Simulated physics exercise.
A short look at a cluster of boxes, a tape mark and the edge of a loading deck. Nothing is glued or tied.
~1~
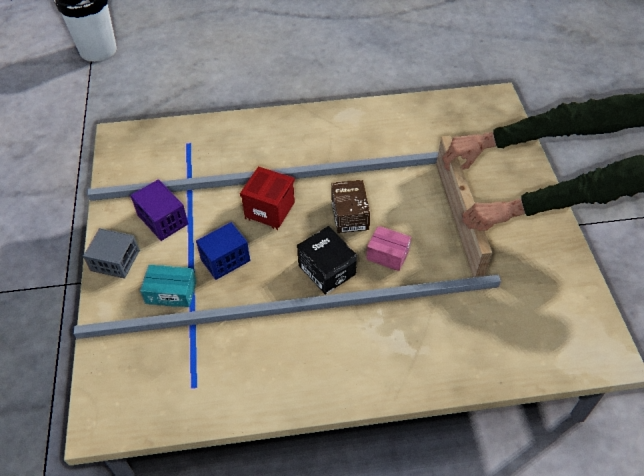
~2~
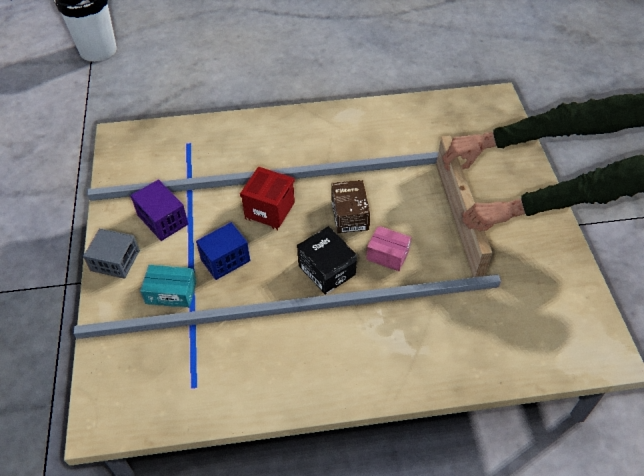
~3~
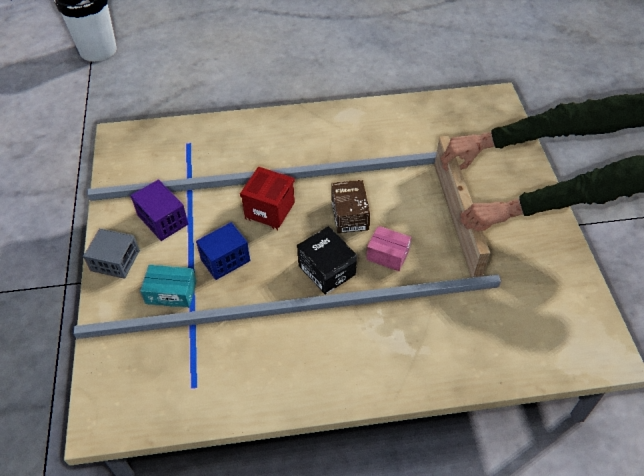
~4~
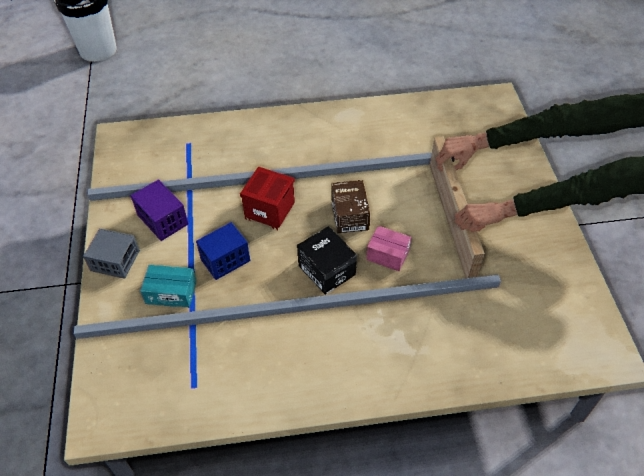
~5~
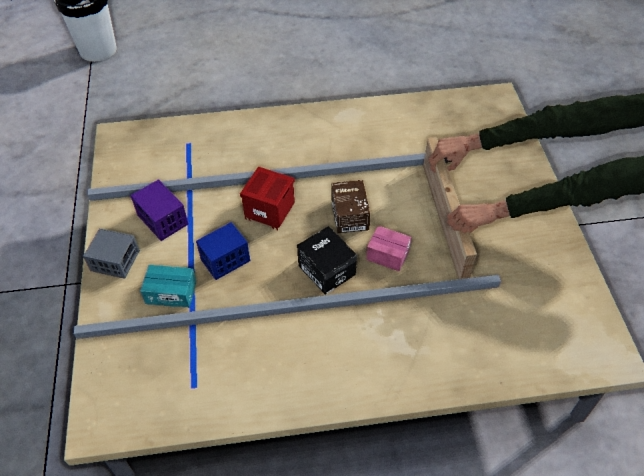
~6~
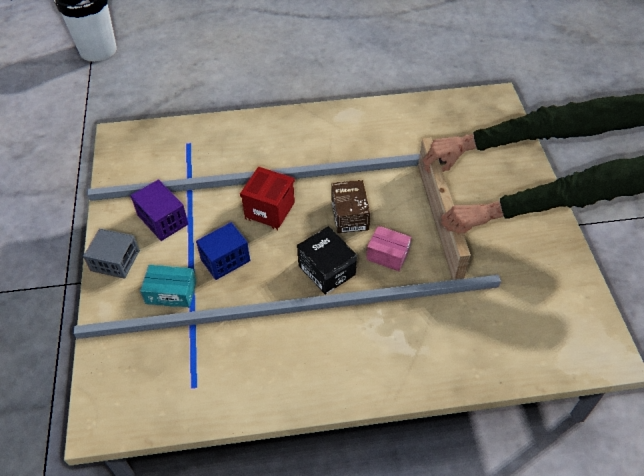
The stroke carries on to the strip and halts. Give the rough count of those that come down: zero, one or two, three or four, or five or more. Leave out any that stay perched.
Here the number that fall off is zero.
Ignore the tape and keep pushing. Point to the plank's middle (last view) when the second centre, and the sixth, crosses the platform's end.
Near (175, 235) and (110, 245).
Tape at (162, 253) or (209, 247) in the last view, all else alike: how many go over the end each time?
Down on the ground: 3 and 0.
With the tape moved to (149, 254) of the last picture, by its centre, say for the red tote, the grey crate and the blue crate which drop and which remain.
The red tote survives, the grey crate falls, the blue crate holds on.
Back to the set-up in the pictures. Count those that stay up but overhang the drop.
The number is 3.
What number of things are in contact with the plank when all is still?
That makes 2.
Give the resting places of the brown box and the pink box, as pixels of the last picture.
First (172, 223), then (169, 261).
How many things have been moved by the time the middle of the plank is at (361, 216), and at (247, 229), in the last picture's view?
At the one place 3, at the other 7.
Soon after, none off yet; grey crate at rest near (112, 253); purple crate at rest near (160, 210); turquoise parcel at rest near (169, 286).
In the end, the number that fall off is zero.
